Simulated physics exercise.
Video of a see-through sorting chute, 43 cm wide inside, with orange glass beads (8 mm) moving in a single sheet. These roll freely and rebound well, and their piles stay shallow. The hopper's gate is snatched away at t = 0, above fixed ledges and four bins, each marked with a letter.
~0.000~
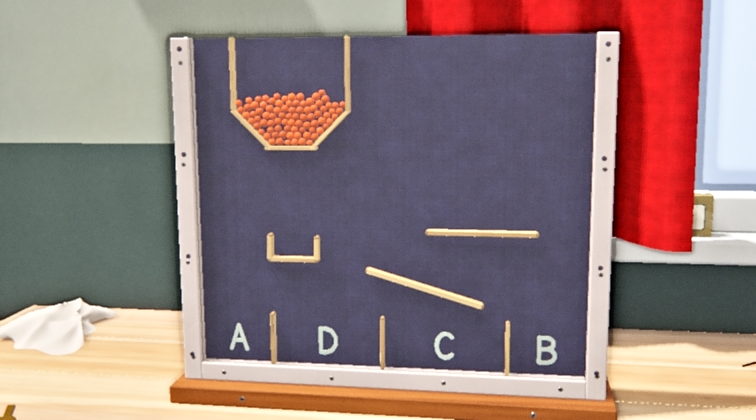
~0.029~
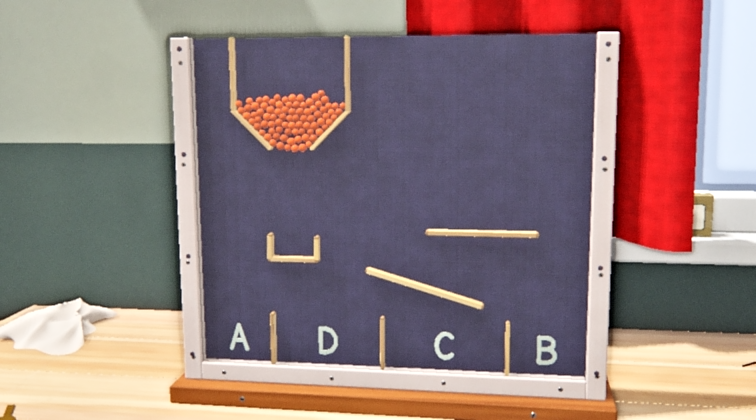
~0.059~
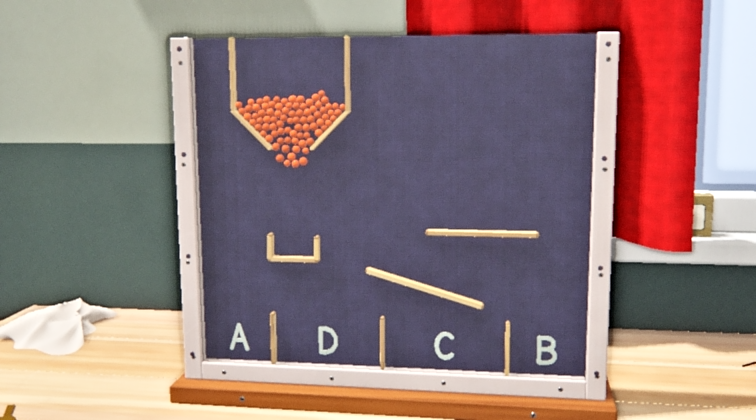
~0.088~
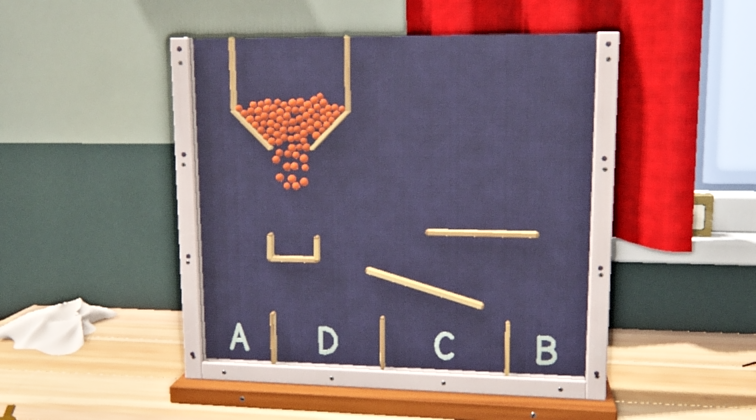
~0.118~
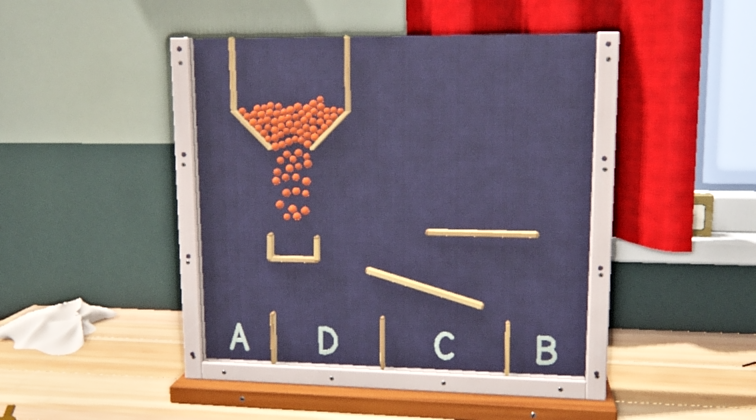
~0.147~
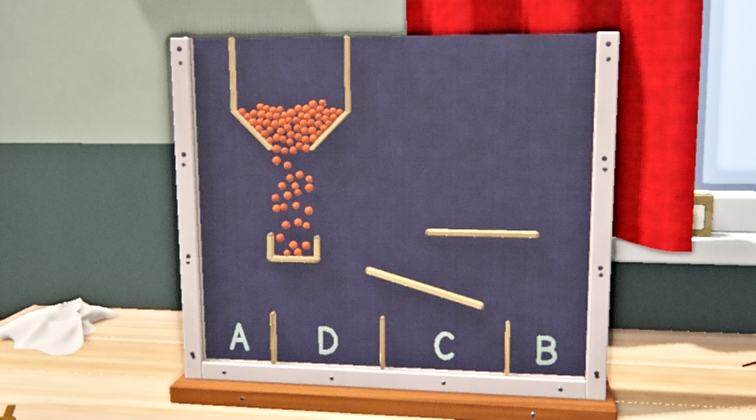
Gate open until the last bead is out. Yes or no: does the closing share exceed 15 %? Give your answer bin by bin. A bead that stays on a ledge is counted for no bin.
Bin A: Yes. Bin B: No. Bin C: No. Bin D: Yes.
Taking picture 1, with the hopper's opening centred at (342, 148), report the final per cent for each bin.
Bin A: 5; bin B: 5; bin C: 0; bin D: 90.
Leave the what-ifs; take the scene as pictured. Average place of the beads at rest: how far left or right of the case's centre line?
Offset: About 10 cm, left side.
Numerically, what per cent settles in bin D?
I'd put it at close to 30 per cent.
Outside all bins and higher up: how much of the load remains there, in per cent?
35 per cent.
After 0.24 s 60 % have left the hopper; down in the bins, nothing yet.
After 0.55 s 100 % have left the hopper; down in the bins, A 20 %, D 15 %.
In the end, by 1.8 s, A 30 %, B 5 %, C 0 %, D 30 %, left higher up 35 %.
